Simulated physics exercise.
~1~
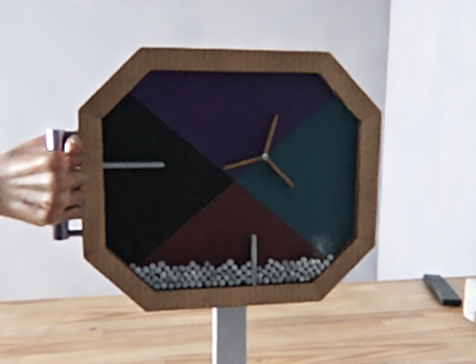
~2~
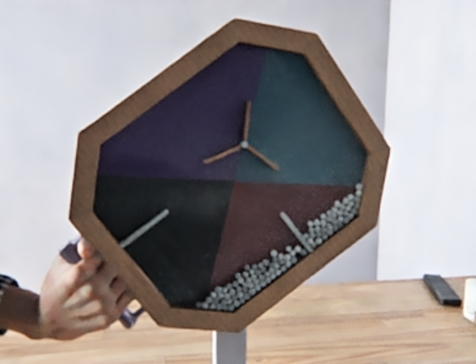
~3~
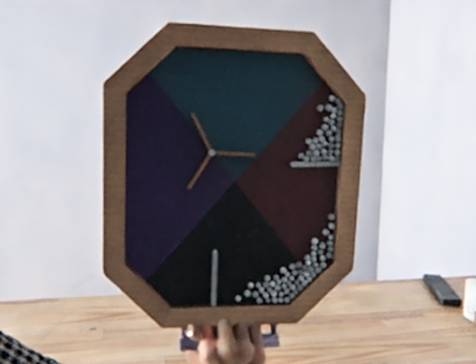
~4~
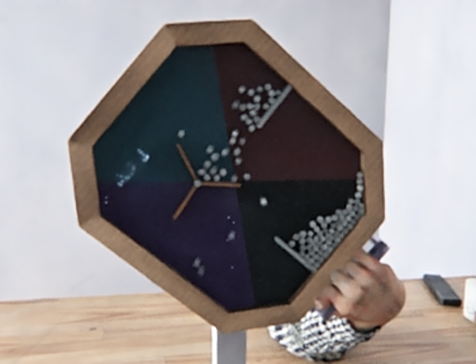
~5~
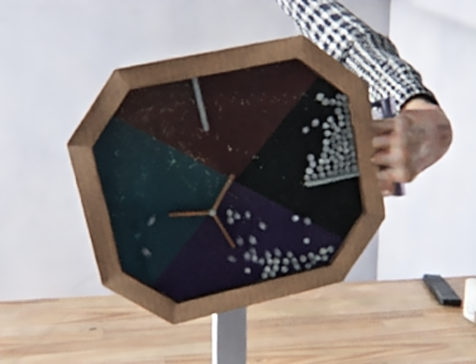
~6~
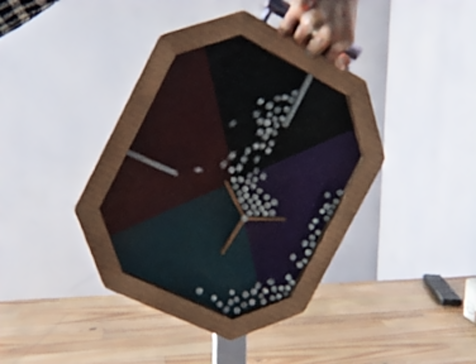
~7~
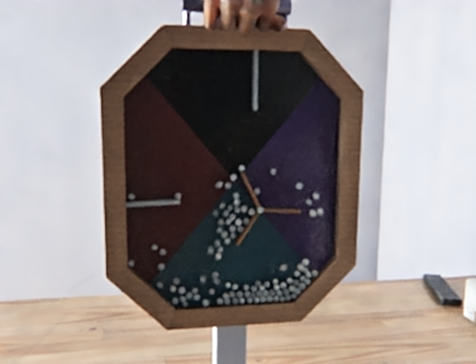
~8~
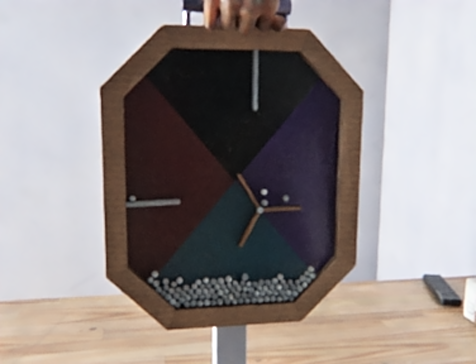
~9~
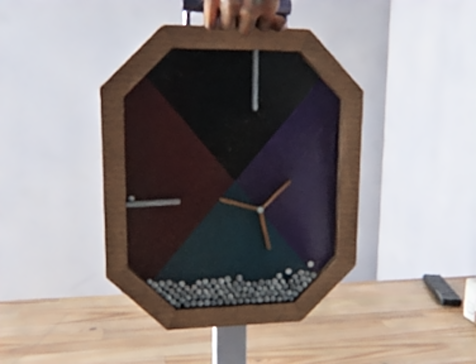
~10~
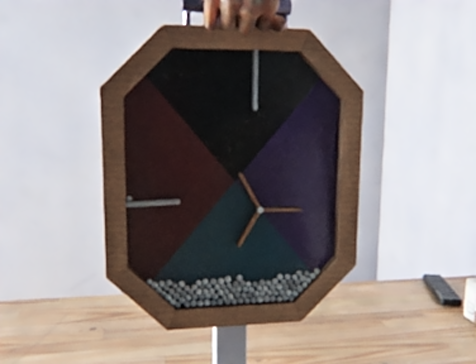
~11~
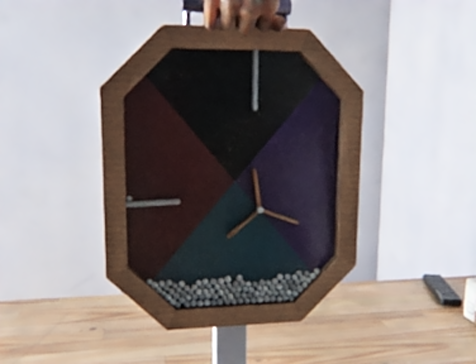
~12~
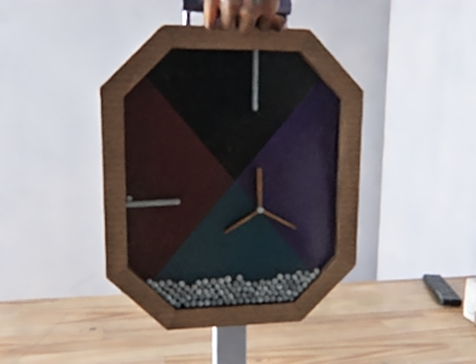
An octagonal wooden-framed box with purple, turquoise, dark red and black wedges stands upright on a post above a wooden table, seen from the front against a pale wall. Small whitish balls line its bottom, and a three-armed piece sits right of centre. A hand grips the handle at left and turns the box anticlockwise, passing below and up the right side to the top. The balls slide into the red and black wedges, then spill through purple toward turquoise. The box stops with black uppermost, and the balls settle along the turquoise bottom while the three-armed piece swivels slightly.
